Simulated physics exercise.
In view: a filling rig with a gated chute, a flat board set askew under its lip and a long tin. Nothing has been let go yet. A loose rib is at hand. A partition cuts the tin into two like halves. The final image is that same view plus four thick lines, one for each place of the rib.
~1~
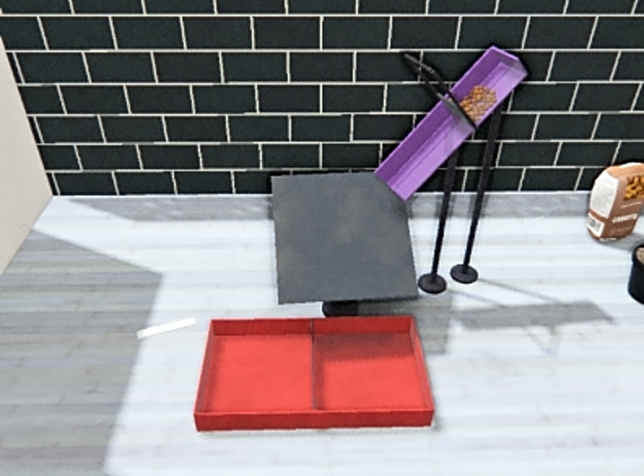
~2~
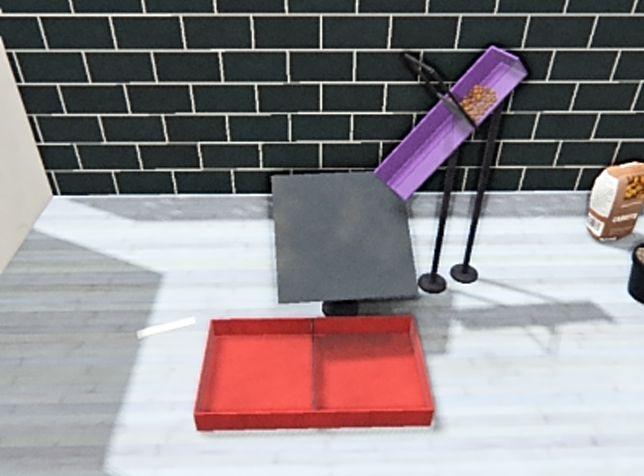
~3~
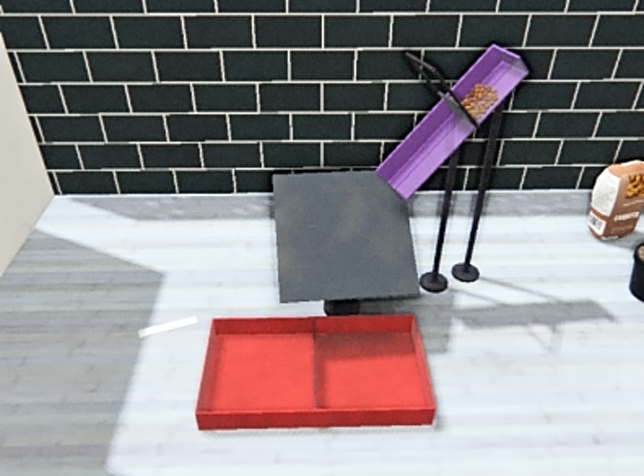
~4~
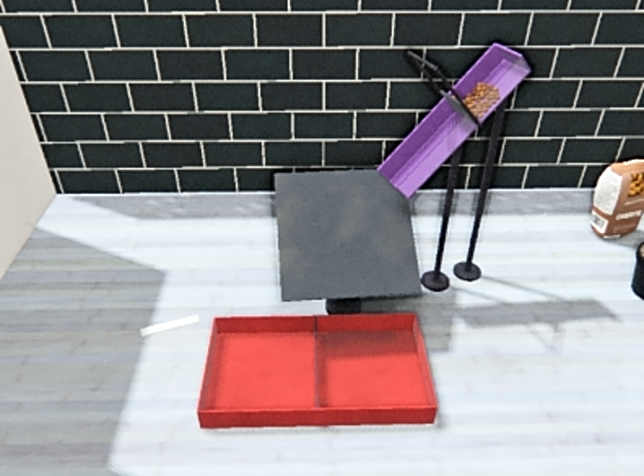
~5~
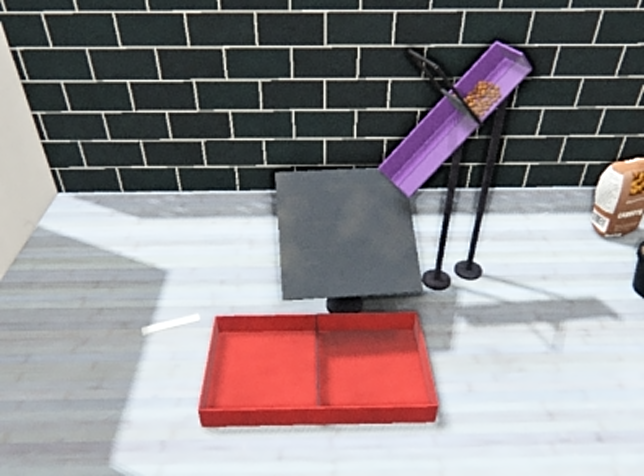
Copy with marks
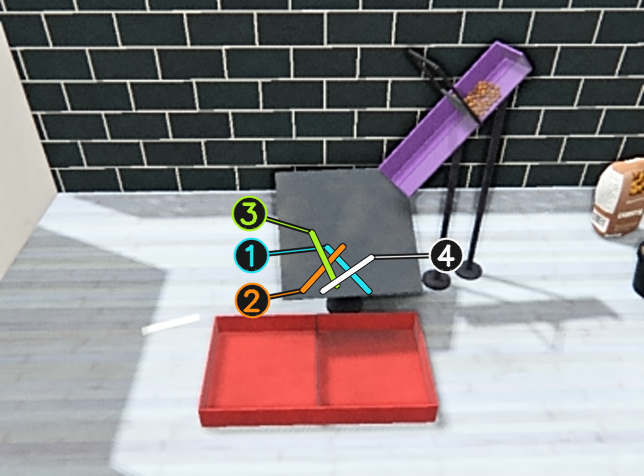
A pale wood-grained counter against a black tiled wall with light grout is seen from the front and somewhat above. A purple chute on thin black stands slopes down leftward at the upper right, small brown balls resting behind its dark gate, above a tilted dark grey board, a divided red tray, a white strip at left and a partly visible bag at right. Nothing moves except the view, which drifts very slightly.
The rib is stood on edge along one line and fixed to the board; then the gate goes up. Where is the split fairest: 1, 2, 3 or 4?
The best line is 2.
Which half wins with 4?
The left half.
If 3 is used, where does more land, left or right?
Right.
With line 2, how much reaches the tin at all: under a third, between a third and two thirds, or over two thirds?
Over two thirds.
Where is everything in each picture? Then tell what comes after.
Load behind the gate (470, 107), cereal balls; lip of the chute (396, 192), sloping fairly steeply, in the first picture.
Middle of the board (343, 233), tilted fairly steeply; middle of its low edge (350, 299); of its high edge (337, 173), in the second picture.
Front corners of the tin (195, 413) and (435, 408); front end of its middle wall (316, 410); gate still shut (451, 102), in the third picture.
Middle of the load (473, 104); lip (399, 190), in the fourth picture.
Middle of the load (474, 102); lip (400, 189), in the fifth picture.
On the marked copy, line 1 from (327, 247) to (368, 291); line 2 from (342, 246) to (302, 290); line 3 from (311, 232) to (336, 285); line 4 from (371, 257) to (322, 291).
Choosing 1, of what is caught, about a tenth in the left half, the larger part in the right.
Choosing 2, of what is caught, roughly a third in the left half, roughly two thirds in the right.
Choosing 3, of what is caught, just a few in the left half, almost all in the right.
Choosing 4, of what is caught, almost all in the left half, about a tenth in the right.
